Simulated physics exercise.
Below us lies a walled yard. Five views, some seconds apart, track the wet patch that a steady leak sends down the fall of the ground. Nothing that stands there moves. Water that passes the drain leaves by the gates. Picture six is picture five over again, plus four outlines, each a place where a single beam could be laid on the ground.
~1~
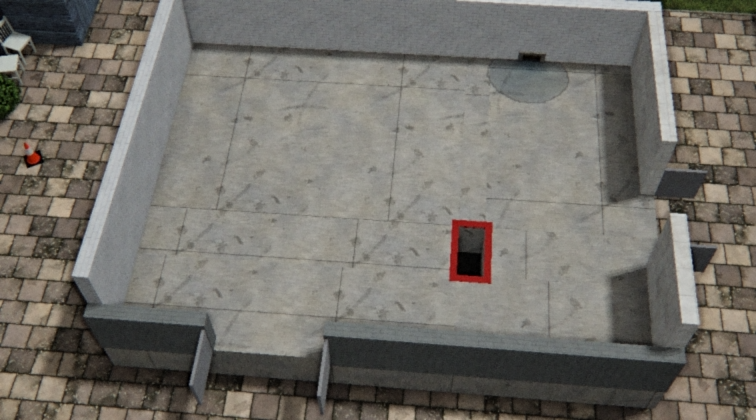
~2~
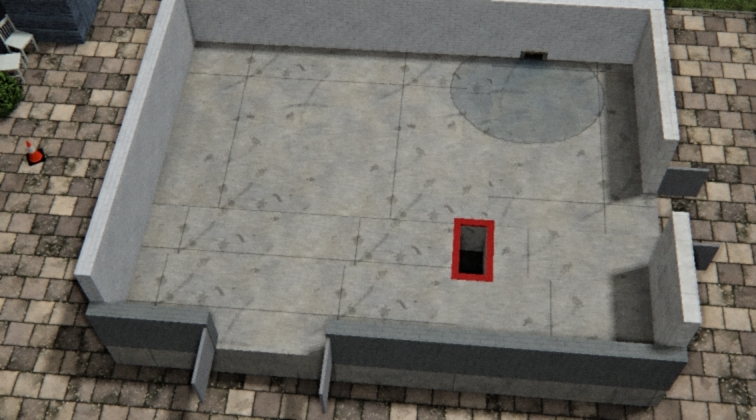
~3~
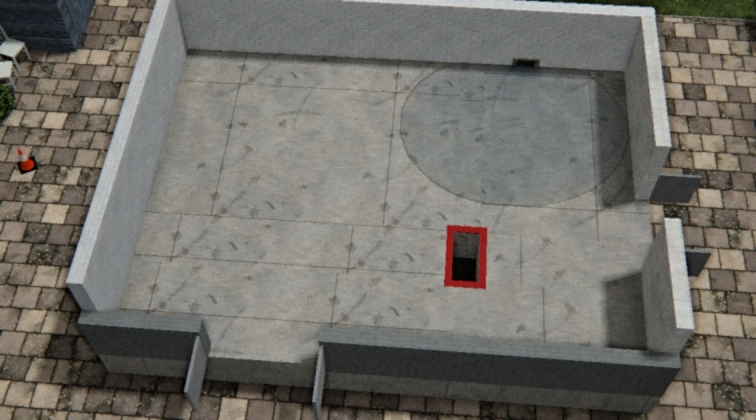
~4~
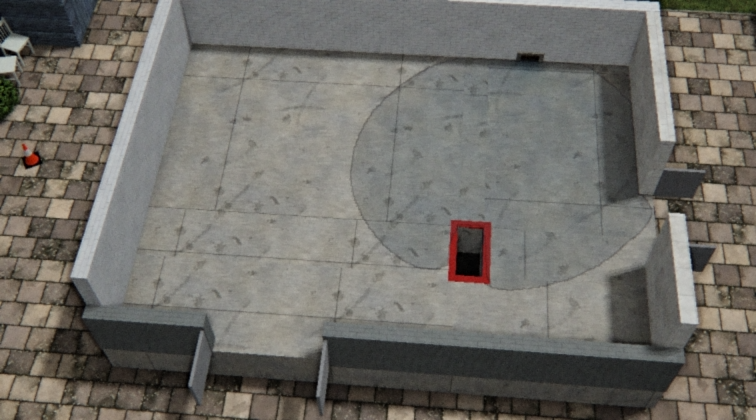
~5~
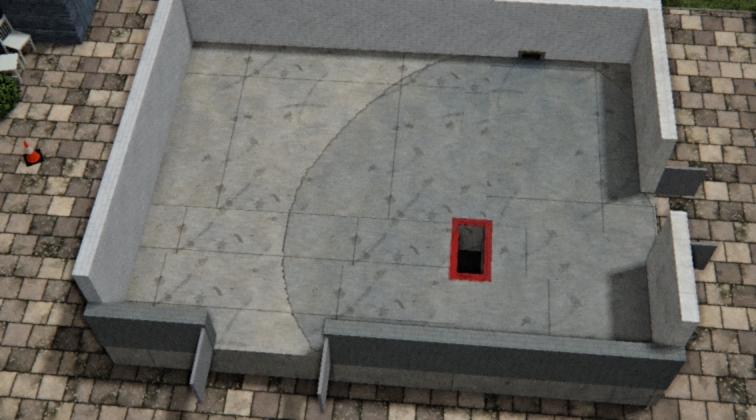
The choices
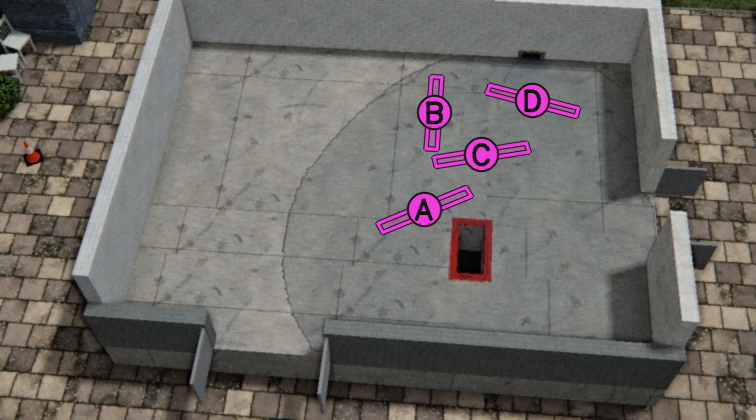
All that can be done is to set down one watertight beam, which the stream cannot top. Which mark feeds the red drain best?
The answer is spot B.
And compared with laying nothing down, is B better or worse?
Better.
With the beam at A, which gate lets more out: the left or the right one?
The left one.
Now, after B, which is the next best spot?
Here it is spot A.
On the marked copy, A from (380, 227) to (468, 191); B from (431, 149) to (436, 76); C from (435, 161) to (527, 147); D from (488, 89) to (577, 112).
With A, about 17 % of the stream goes into the red drain, about 81 % out by the gates.
With B, about 27 % of the stream goes into the red drain, about 68 % out by the gates.
With C, about 7 % of the stream goes into the red drain, about 91 % out by the gates.
With D, about 6 % of the stream goes into the red drain, about 92 % out by the gates.
